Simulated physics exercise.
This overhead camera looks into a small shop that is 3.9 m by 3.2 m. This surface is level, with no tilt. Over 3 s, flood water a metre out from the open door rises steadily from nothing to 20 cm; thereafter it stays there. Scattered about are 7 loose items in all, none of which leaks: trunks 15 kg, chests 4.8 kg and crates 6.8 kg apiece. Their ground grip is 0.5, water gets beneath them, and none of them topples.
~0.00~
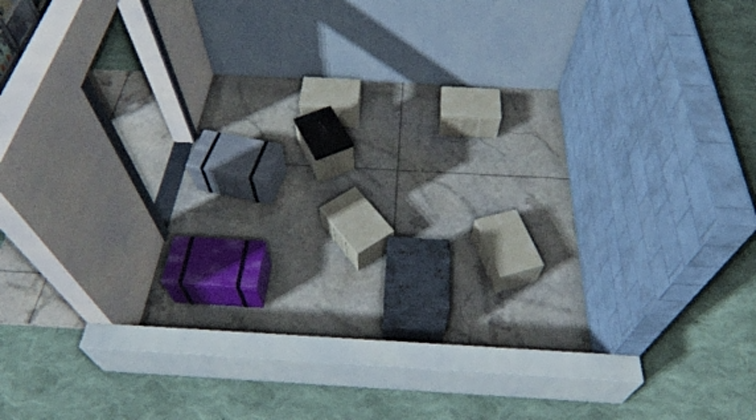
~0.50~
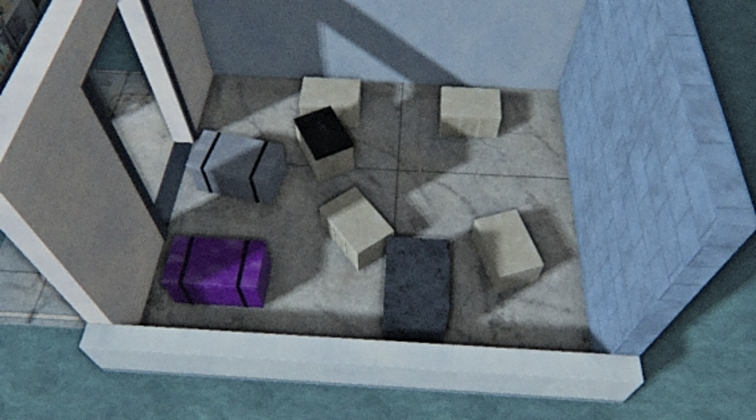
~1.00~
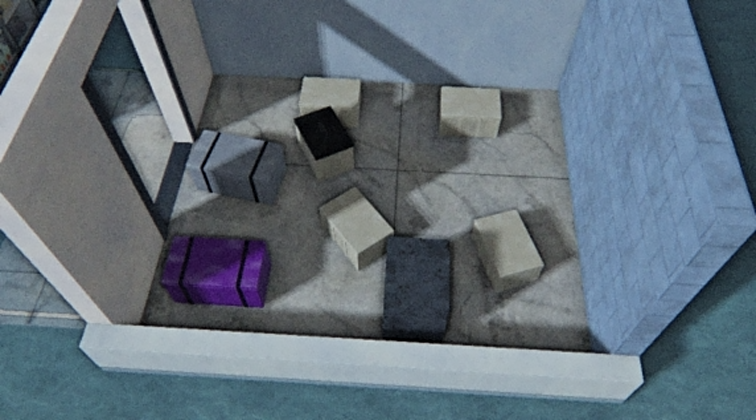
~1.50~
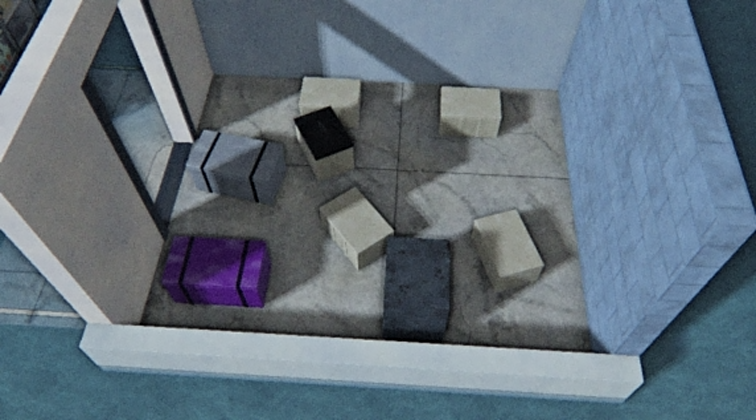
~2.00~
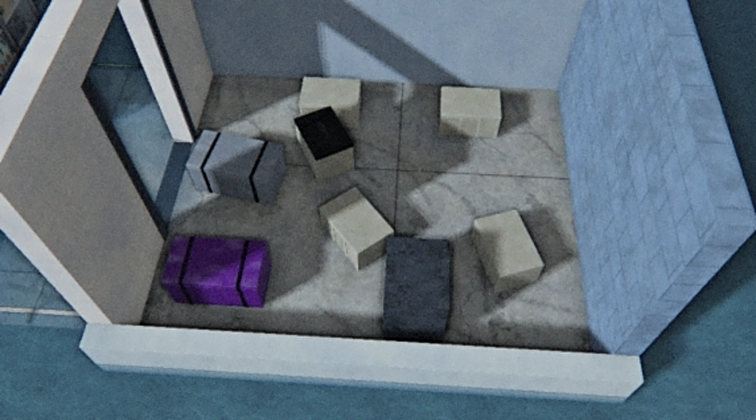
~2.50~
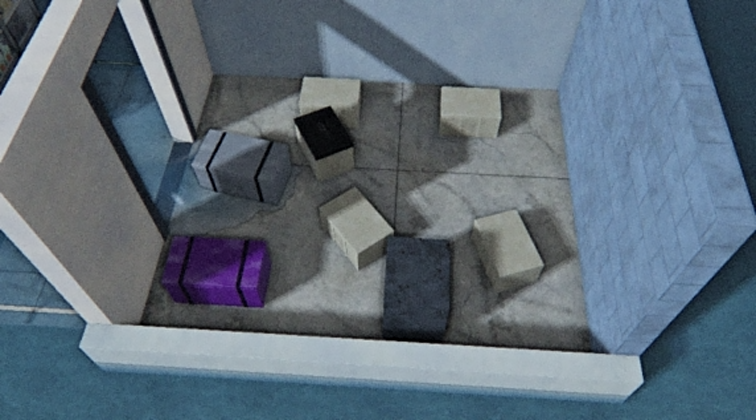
The clip opens on an overhead view of a small room with a purple trunk, a grey strapped trunk and scattered boxes, all still. Bluish water spreads outside and creeps through the left doorway, then the grey trunk shifts slightly to the right while everything else stays put.
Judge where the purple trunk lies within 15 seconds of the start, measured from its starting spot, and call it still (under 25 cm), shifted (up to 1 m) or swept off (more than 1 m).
It is shifted.
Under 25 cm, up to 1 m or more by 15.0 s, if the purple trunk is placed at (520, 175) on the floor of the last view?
So it hardly goes anywhere.
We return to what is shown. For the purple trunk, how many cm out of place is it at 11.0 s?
Around 20 cm from the start by that time.
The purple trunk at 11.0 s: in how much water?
About 7 cm.
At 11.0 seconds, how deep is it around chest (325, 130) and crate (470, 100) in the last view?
First roughly 13 cm, second roughly 14 cm.
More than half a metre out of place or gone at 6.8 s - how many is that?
At that moment it comes to 5.
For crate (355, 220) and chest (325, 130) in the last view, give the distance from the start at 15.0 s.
150 cm and 250 cm respectively.
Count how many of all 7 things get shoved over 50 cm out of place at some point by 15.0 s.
7 of them.
After 3.5 s the purple trunk is near (215, 261), 0.0 m from its start, aground; 0 afloat.
After 6.8 s the purple trunk is near (212, 270), 0.1 m from its start, aground; 6 afloat.
After 11.0 s the purple trunk is near (211, 244), 0.2 m from its start, afloat; 7 afloat.
After 15.0 s the purple trunk is near (273, 257), 0.5 m from its start, afloat; 7 afloat.
